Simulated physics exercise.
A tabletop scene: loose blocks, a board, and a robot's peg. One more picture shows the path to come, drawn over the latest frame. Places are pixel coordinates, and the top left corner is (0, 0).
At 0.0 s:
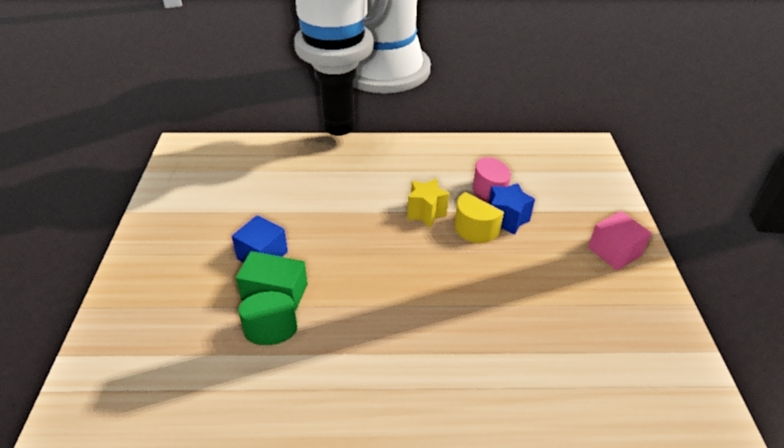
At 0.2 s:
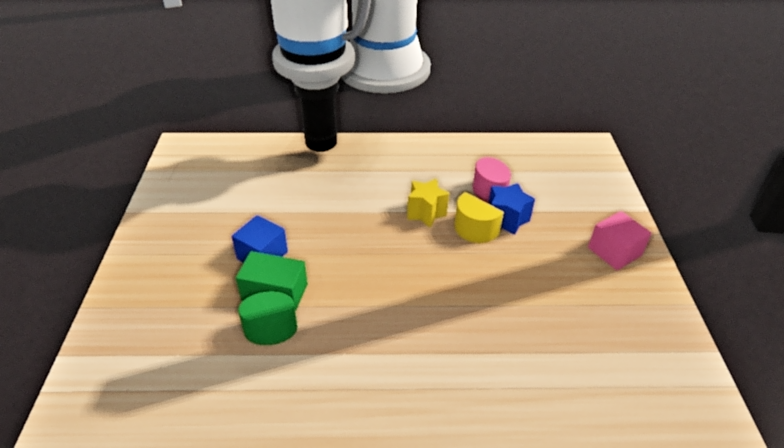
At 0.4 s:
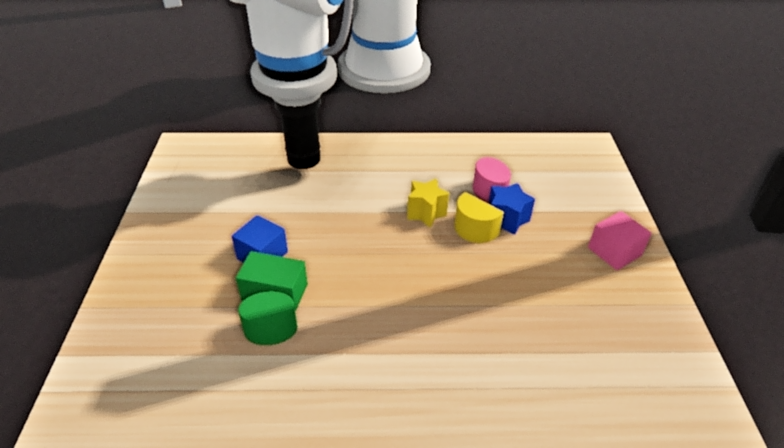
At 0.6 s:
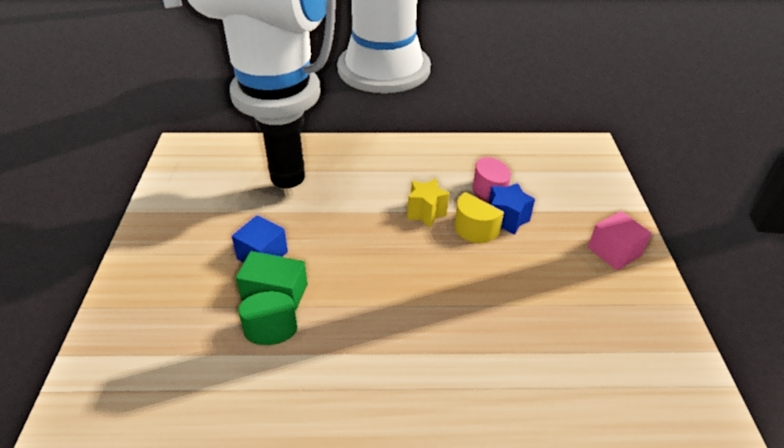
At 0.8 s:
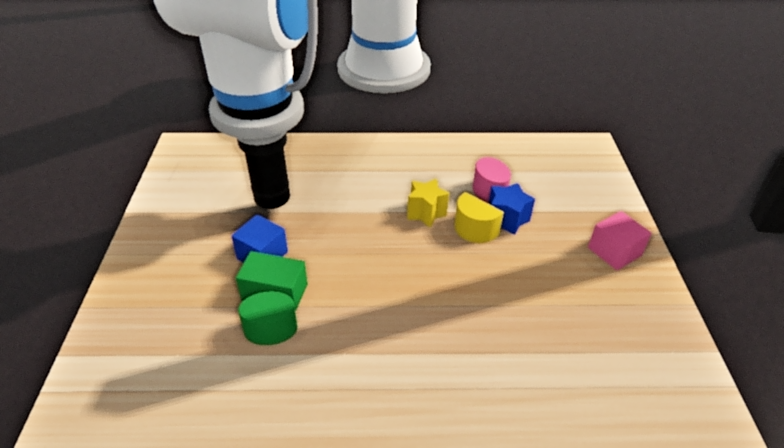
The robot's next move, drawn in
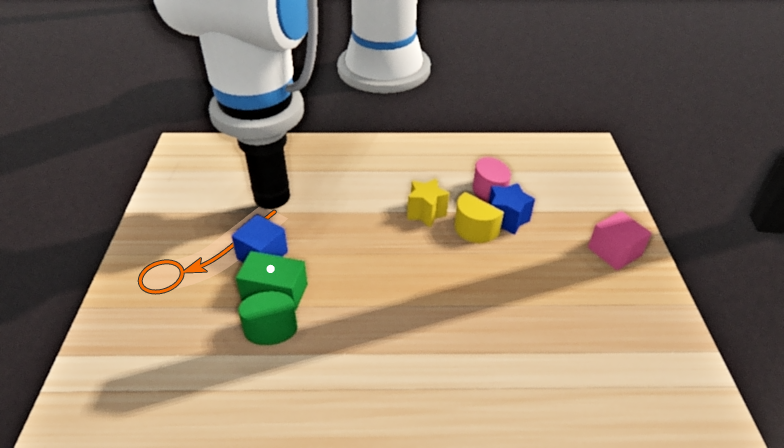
At the start, a robot arm holds its black peg at the back edge of a wooden table, with blue and green blocks at left and yellow, blue and pink ones at right. The peg then moves steadily forward and left until it is just behind the blue block, while every block stays still.
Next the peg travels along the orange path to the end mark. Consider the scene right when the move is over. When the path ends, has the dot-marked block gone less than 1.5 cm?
Final answer: Yes.
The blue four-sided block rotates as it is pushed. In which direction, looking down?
From the top, the block rotates counterclockwise.
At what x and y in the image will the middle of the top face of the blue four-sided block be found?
Its top centre is at about (238, 252).
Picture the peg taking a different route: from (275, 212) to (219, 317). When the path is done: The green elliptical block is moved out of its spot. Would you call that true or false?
That claim is true.
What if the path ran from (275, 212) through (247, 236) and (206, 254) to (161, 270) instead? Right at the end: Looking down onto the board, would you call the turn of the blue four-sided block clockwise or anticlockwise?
That block twists counter-clockwise.
The line goes from (275, 212) over (244, 236) and (209, 262) to (161, 277); the dot is on the green oblong.
What follows on the original path. One third of the way, peg (241, 223); blue four-sided block (255, 241), turned 25° anticlockwise; green oblong (271, 273).
Two thirds of the way, peg (204, 249); blue four-sided block (238, 252), turned 80° anticlockwise; green elliptical block (268, 310); green oblong (271, 278), turned 25° anticlockwise.
At the end, peg (156, 263); blue four-sided block (238, 252), turned 80° anticlockwise; green elliptical block (268, 310); green oblong (271, 278), turned 25° anticlockwise.
